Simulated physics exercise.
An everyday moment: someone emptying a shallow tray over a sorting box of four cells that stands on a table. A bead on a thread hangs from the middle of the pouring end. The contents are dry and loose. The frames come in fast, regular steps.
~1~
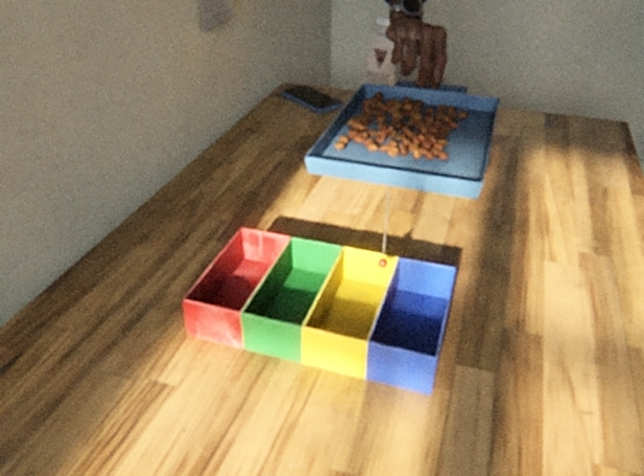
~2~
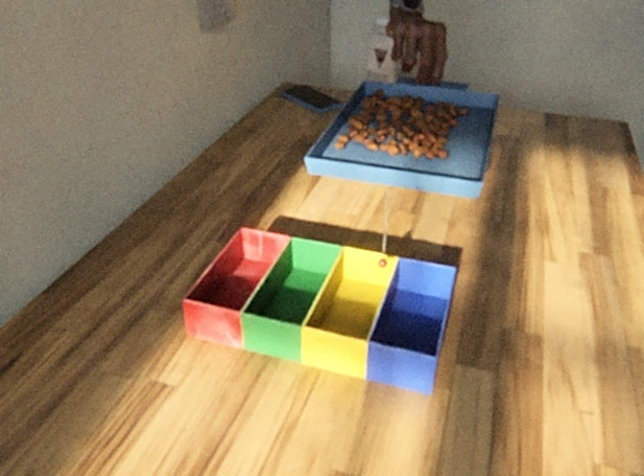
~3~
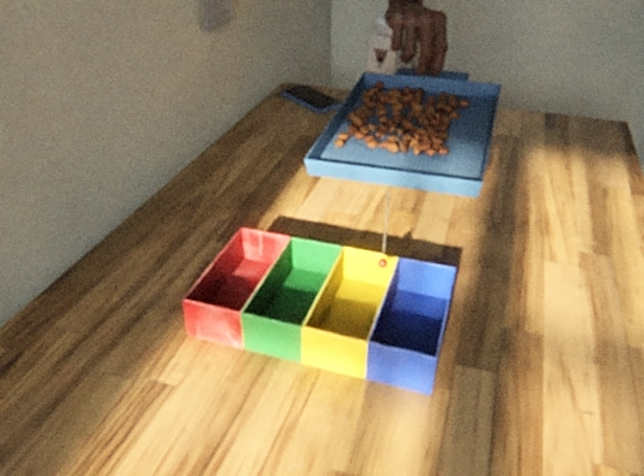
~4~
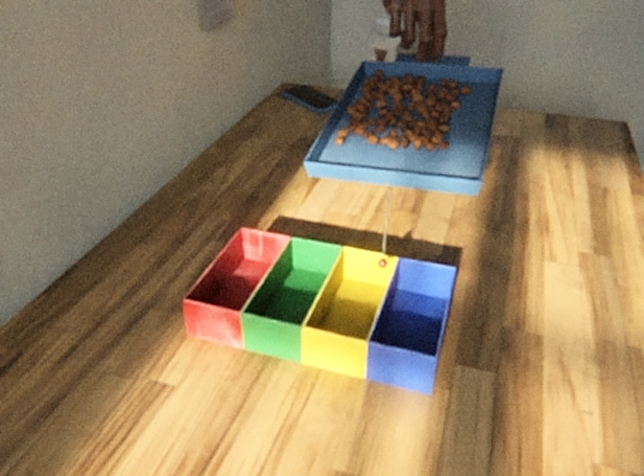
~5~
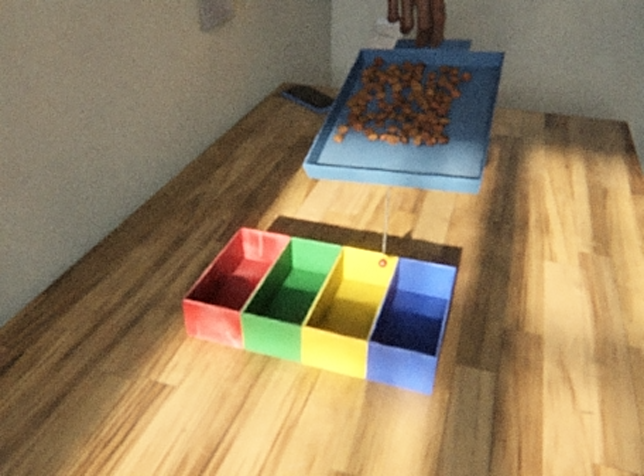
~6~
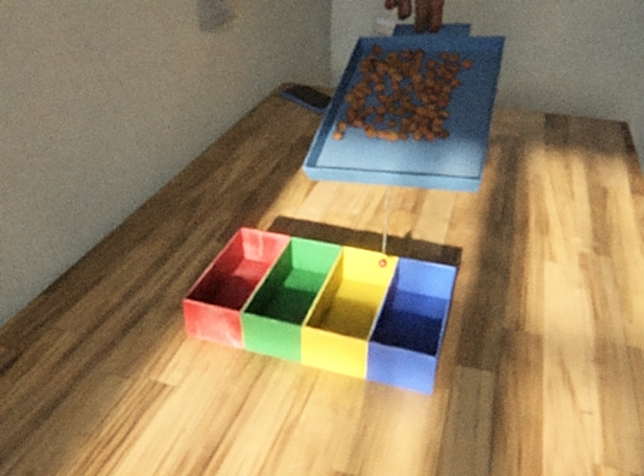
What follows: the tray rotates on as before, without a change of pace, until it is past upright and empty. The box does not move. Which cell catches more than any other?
The green cell gets the most.
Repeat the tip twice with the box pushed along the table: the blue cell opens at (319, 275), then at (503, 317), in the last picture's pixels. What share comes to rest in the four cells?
First some 80, then 90 per cent.
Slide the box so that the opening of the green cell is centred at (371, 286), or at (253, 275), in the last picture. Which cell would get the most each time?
First the cell in red, then the cell in yellow.
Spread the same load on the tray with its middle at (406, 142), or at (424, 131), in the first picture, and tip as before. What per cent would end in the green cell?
Roughly 60 per cent, and 50 per cent.
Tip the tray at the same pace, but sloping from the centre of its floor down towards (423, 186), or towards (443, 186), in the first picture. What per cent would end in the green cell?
About 0 and 0 per cent.
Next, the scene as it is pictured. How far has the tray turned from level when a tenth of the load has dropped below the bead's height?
Roughly 70°.
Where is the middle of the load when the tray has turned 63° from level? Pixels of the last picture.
Close to (346, 163).
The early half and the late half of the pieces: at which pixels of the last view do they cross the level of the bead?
Early half (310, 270), late half (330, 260).
Soon, tray tipped steeply; nearly all on the tray; a stray few in the yellow cell; a small part falling or outside the box.
A while on, tray tipped past a quarter turn; about a third on the tray; about a third in the green cell; about a quarter in the yellow cell; a stray few in the blue cell; a stray few in the red cell; a small part falling or outside the box.
Towards the end, tray tipped past a quarter turn; about two thirds in the green cell; about a third in the yellow cell; a stray few in the blue cell; a stray few in the red cell.
Finally, tray tipped past a quarter turn; about two thirds in the green cell; about a third in the yellow cell; a stray few in the blue cell; a stray few in the red cell.
